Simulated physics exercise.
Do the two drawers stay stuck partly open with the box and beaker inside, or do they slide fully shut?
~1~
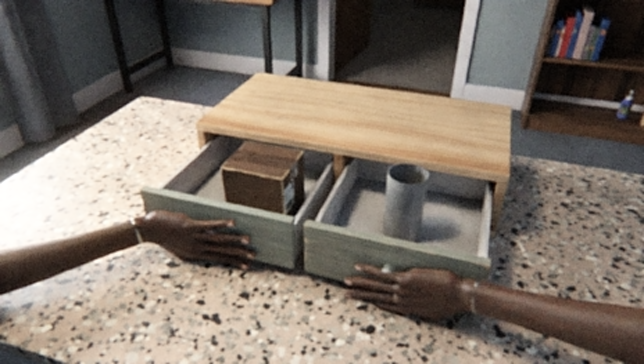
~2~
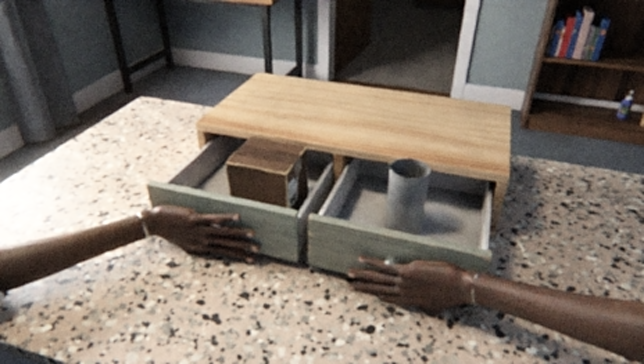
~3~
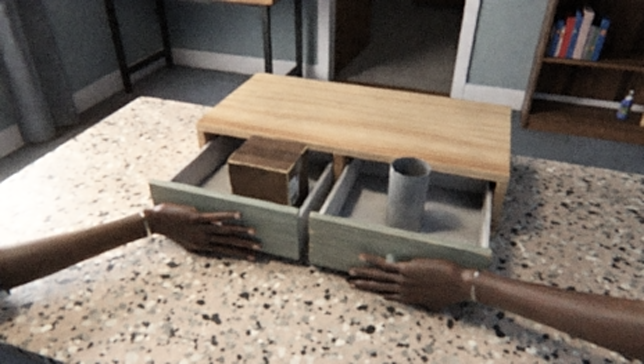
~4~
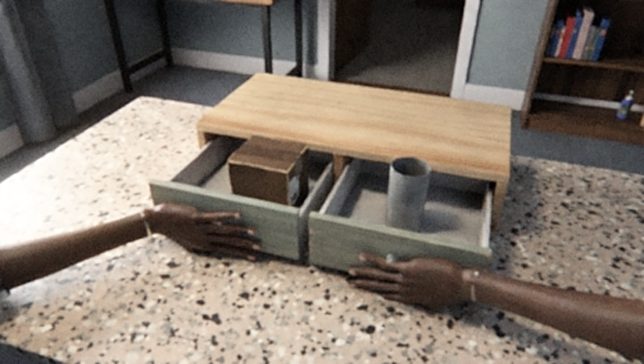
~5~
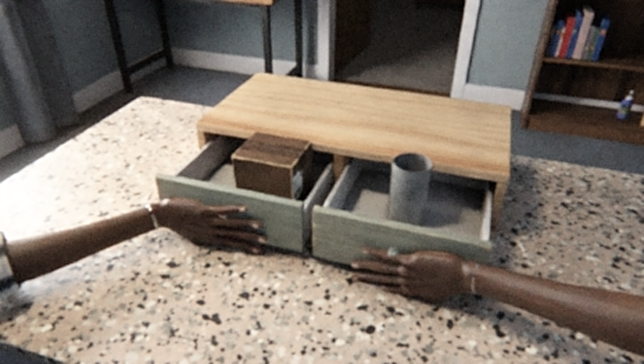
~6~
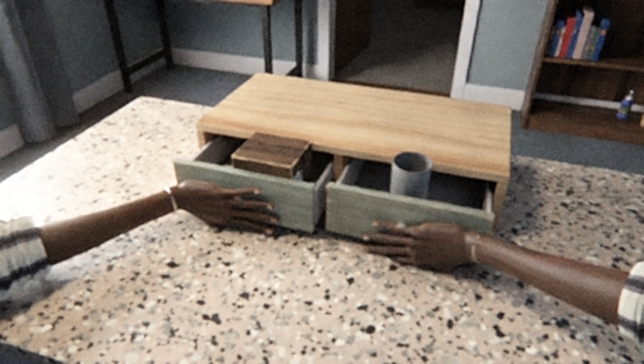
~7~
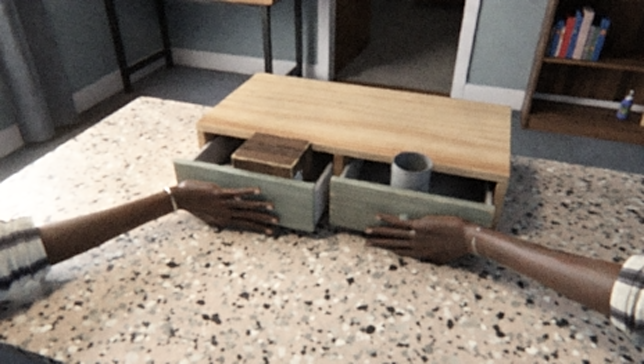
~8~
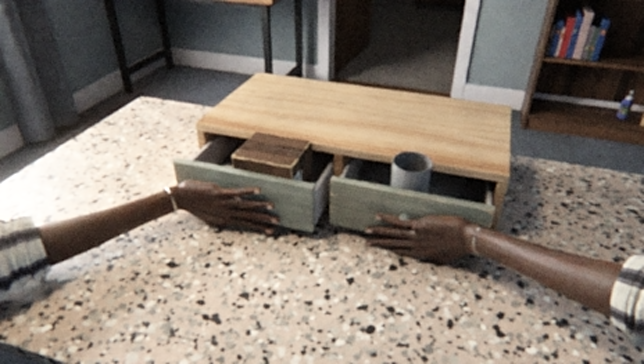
Both drawers stay stuck partly open. Neither the left one with the brown box nor the right one with the grey beaker closes.
